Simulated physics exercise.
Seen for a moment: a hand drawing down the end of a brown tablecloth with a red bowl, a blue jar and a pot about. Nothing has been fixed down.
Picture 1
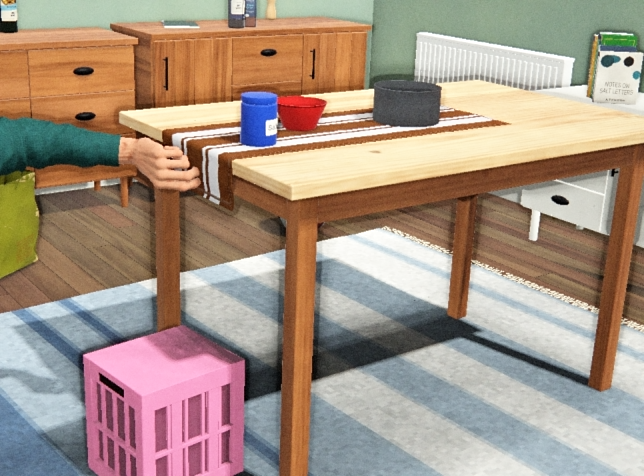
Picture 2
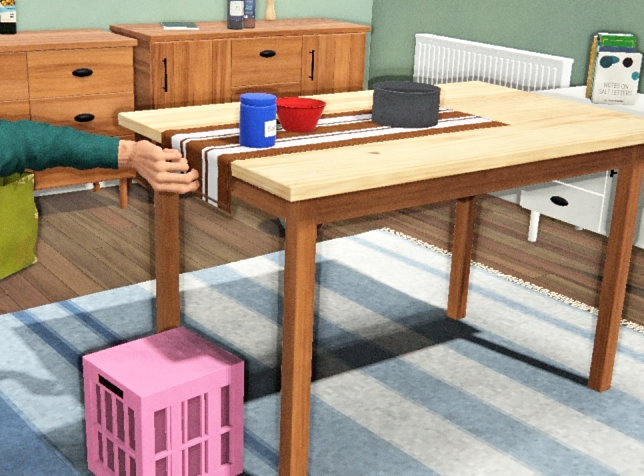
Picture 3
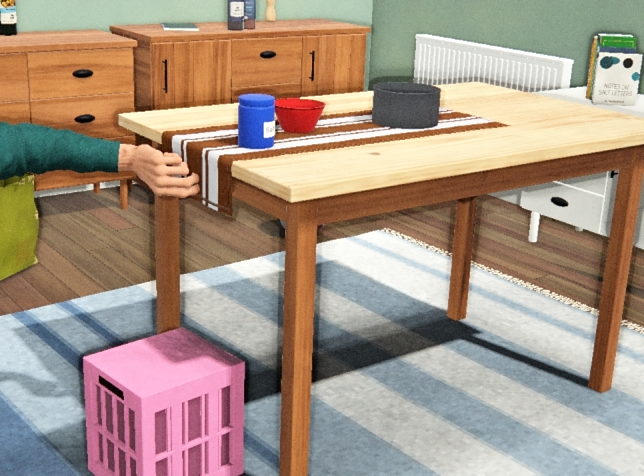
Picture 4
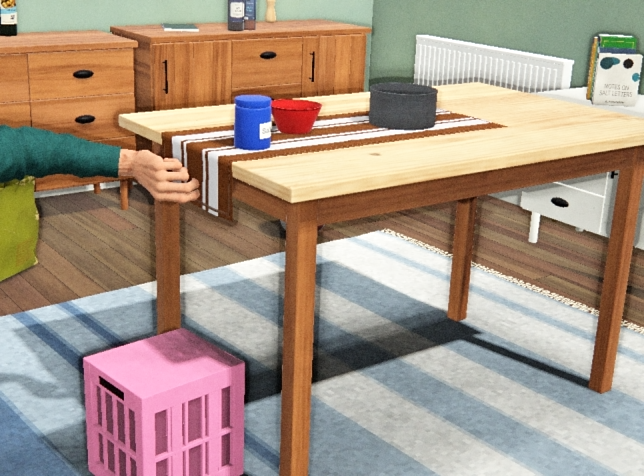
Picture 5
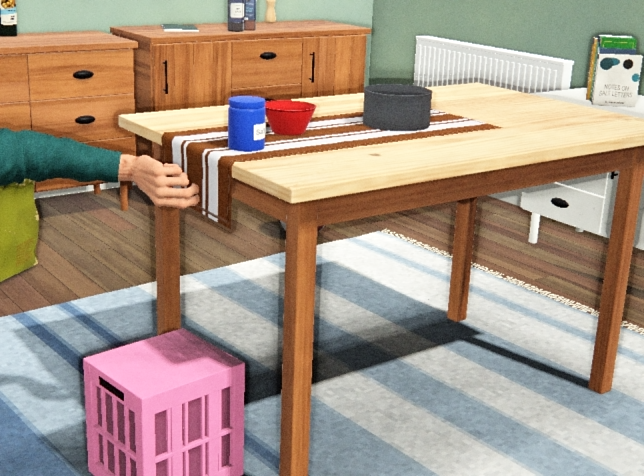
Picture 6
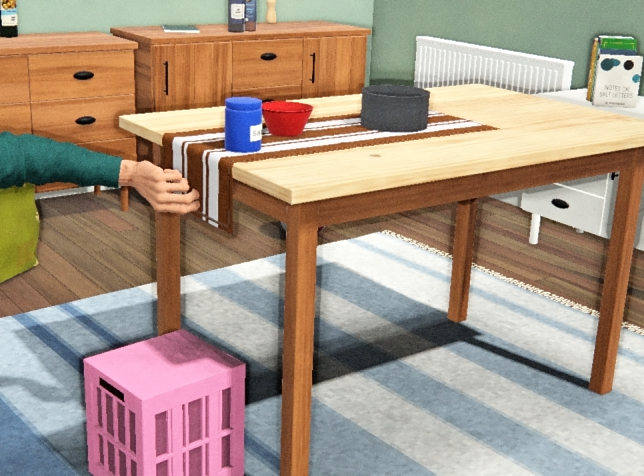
The video shows a hand at the left slowly pulling the hanging end of a brown and white striped cloth down a wooden table's edge, while the blue jar, red bowl and dark pot on it shift slightly left.
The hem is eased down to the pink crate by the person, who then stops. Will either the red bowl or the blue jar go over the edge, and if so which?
The red bowl goes over the edge, the blue jar goes over the edge.
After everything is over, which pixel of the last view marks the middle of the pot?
About (278, 120).
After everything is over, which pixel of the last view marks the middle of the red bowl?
When everything settles, look roughly at (120, 312).
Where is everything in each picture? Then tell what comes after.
The first picture shows tablecloth end (232, 212); red bowl (300, 101); blue jar (259, 95); pot (408, 86); top of the crate (156, 373).
The second picture shows tablecloth end (231, 213), far hem (511, 125); blue jar (258, 96); blue jar stands on the cloth.
The third picture shows tablecloth end (232, 216); red bowl (298, 103).
The fourth picture shows tablecloth end (233, 222), far hem (508, 127); blue jar (253, 98).
The fifth picture shows tablecloth end (231, 229); red bowl (289, 105).
The sixth picture shows tablecloth end (232, 234), far hem (501, 129); red bowl (286, 106); blue jar (243, 100); top of the crate (156, 377).
Then, 0.78 s on from there, hem going down; bowl carried along near (247, 124); jar over the edge.
Then, 2.00 s on from there, hem going down; bowl over the edge; jar down below near (156, 333).
Then, 2.60 s on from there, hem on the crate; bowl down below near (120, 312); jar down below near (156, 333).
In the end, hem on the crate; bowl down below near (120, 312); jar down below near (156, 333). The red bowl is carried off the end and the blue jar falls off.
